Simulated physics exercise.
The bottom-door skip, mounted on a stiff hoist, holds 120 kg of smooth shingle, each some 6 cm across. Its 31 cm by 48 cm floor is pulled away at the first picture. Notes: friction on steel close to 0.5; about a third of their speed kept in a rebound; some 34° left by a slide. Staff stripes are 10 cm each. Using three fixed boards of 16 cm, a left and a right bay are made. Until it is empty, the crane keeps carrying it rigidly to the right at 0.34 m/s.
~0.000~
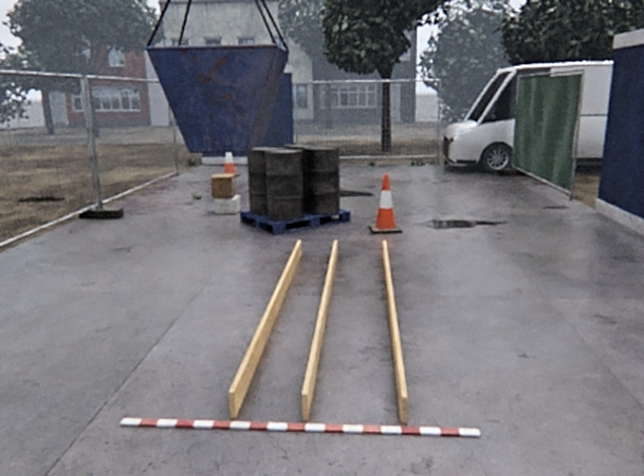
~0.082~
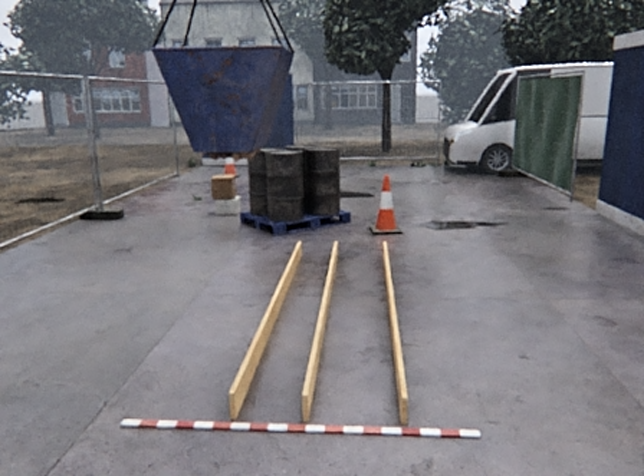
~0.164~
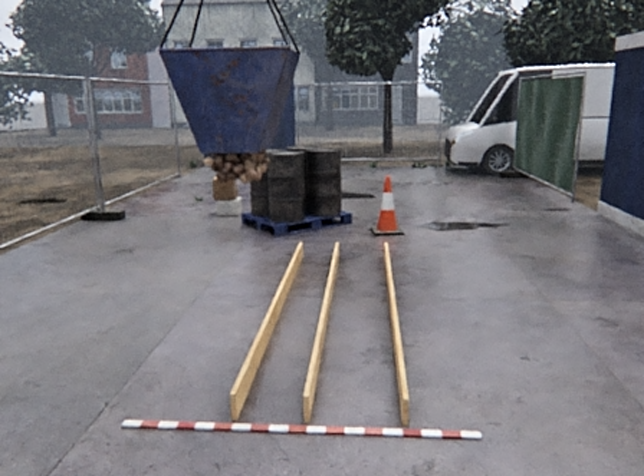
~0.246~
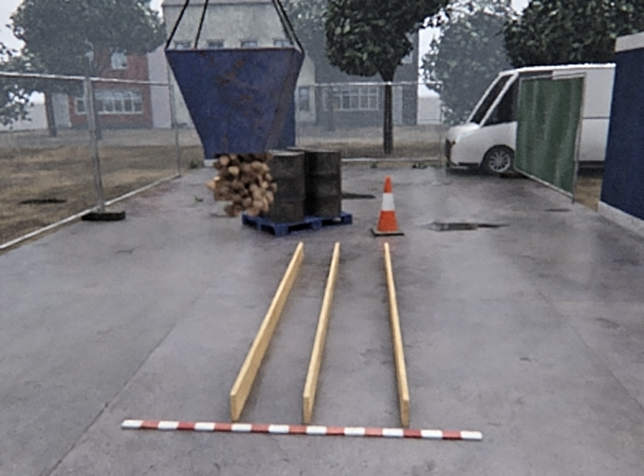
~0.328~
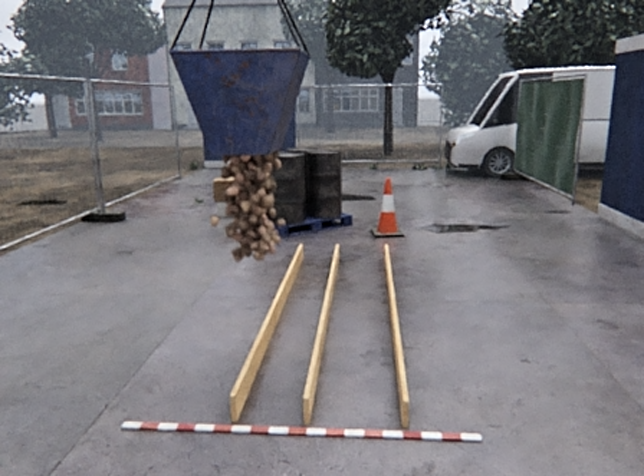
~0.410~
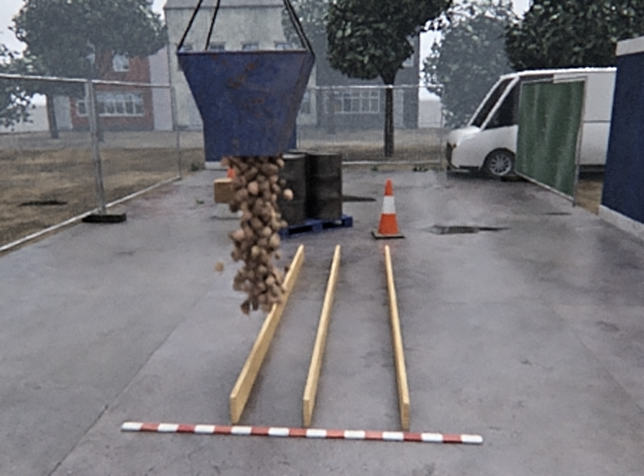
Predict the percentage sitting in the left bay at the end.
85 per cent, roughly.
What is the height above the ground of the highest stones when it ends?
Some 24 cm high.
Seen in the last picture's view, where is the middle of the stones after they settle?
Pixel position of the middle approx (286, 364).
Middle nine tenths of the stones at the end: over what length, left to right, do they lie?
Around 70 centimetres.
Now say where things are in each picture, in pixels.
In the first picture, the outlet is at (217, 142); nothing has dropped yet.
In the second picture, the outlet is at (222, 143); 6 % is out.
The third picture shows outlet at (229, 144), the stream shows down to (238, 176); 83 % still inside.
The fourth picture shows outlet at (234, 144), the stream shows down to (245, 207); 67 % still inside.
The fifth picture shows outlet at (239, 146), the stream shows down to (252, 250); 52 % still inside.
The sixth picture shows outlet at (245, 147), the stream shows down to (263, 303); 35 % still inside.
After 0.7 s, 0 % in the bottom-door skip, 5 % falling or lying left of the bays, 95 % falling or lying in the left bay; the stones farthest right are at (312, 350).
After 1.1 s, 0 % in the bottom-door skip, 8 % falling or lying left of the bays, 86 % falling or lying in the left bay, 5 % falling or lying in the right bay; the stones farthest right are at (383, 371).
After 1.7 s, 0 % in the bottom-door skip, 9 % falling or lying left of the bays, 85 % falling or lying in the left bay, 5 % falling or lying in the right bay; the stones farthest right are at (391, 367).
After 2.6 s, 0 % in the bottom-door skip, 9 % falling or lying left of the bays, 85 % falling or lying in the left bay, 5 % falling or lying in the right bay; the stones farthest right are at (391, 367).
After 4.5 s, 0 % in the bottom-door skip, 9 % left of the bays, 85 % in the left bay, 5 % in the right bay; the stones farthest right are at (391, 367).
